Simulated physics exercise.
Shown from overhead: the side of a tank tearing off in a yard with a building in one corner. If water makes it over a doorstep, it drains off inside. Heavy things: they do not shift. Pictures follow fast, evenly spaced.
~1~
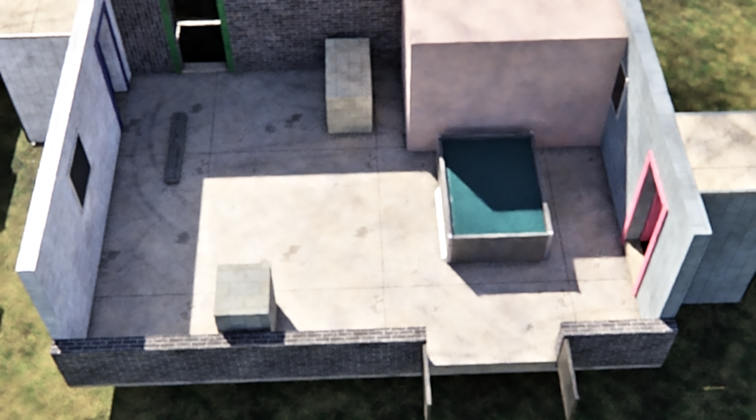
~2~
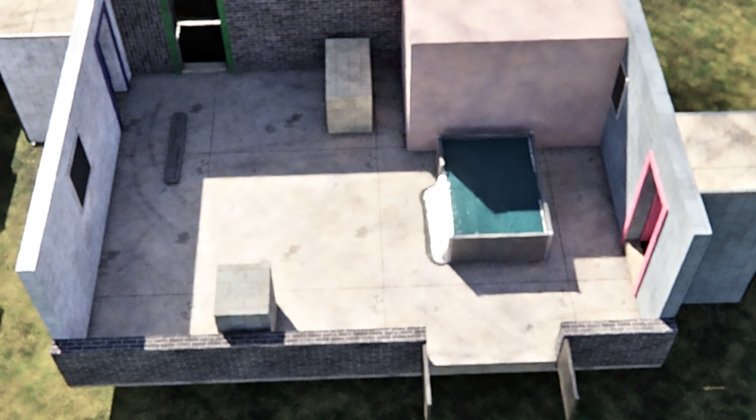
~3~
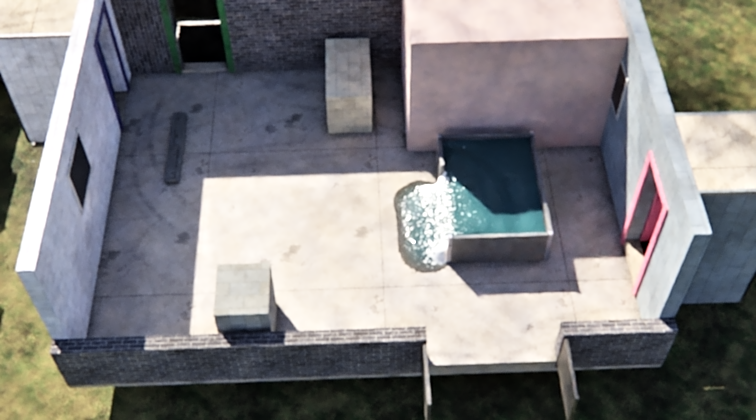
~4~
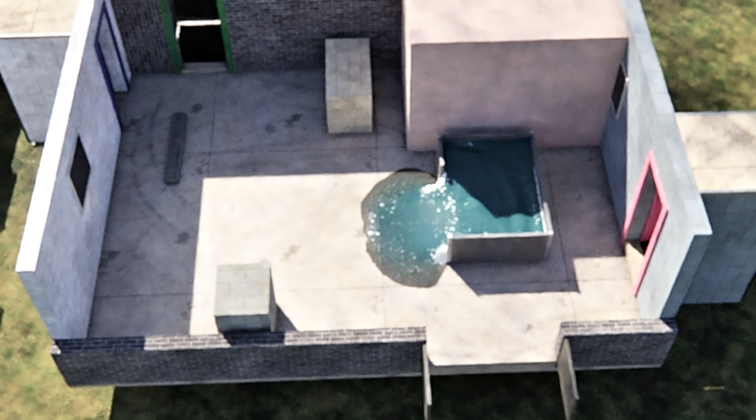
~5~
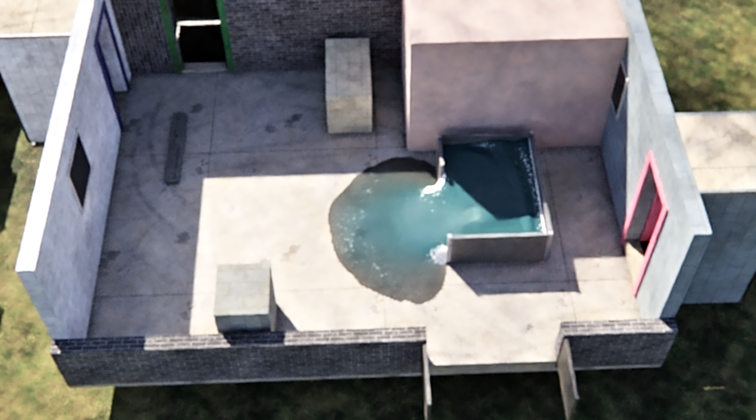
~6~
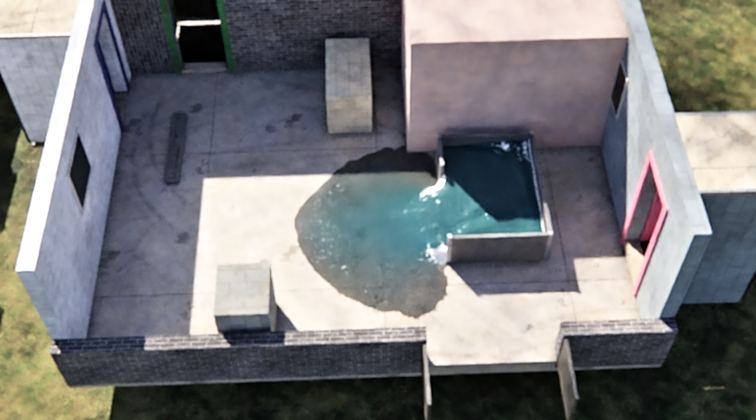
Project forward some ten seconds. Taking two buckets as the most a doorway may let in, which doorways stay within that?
In the end blue door: More than two buckets, green door: More than two buckets, pink door: Two buckets or fewer.
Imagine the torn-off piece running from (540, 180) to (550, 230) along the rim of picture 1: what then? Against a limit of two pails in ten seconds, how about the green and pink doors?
I'd say the green door lets in too little, and the pink door ends up above.
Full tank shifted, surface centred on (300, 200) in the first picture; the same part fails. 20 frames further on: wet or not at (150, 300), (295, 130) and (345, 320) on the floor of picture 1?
I'd say swamped for the first, still dry for the second and still dry for the third.
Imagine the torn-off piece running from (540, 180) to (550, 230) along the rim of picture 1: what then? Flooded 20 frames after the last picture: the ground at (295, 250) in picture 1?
There: Dry.
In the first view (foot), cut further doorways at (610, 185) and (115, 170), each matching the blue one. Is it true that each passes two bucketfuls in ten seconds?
The first door remains below the limit, while the second runs past the limit.
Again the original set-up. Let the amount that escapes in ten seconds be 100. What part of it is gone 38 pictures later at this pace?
Estimated share: Close to 30 %.
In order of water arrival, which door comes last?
Observed: The pink door.
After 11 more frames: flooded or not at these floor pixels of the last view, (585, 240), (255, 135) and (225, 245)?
Same order as asked: Dry as before; drenched; drenched.
A moment on, water covers 35 % of the floor; the blue door not reached, the green door not reached, the pink door not reached.
Next, water covers 50 % of the floor; the blue door not reached, the green door not reached, the pink door not reached.
Then, water covers 60 % of the floor; the blue door wet at the sill, nothing in, the green door wet at the sill, nothing in, the pink door not reached.
Later, water covers 75 % of the floor; the blue door under two buckets in, the green door over two buckets in, the pink door not reached.
In the end, water covers 85 % of the floor; the blue door over two buckets in, the green door over two buckets in, the pink door wet at the sill, nothing in.
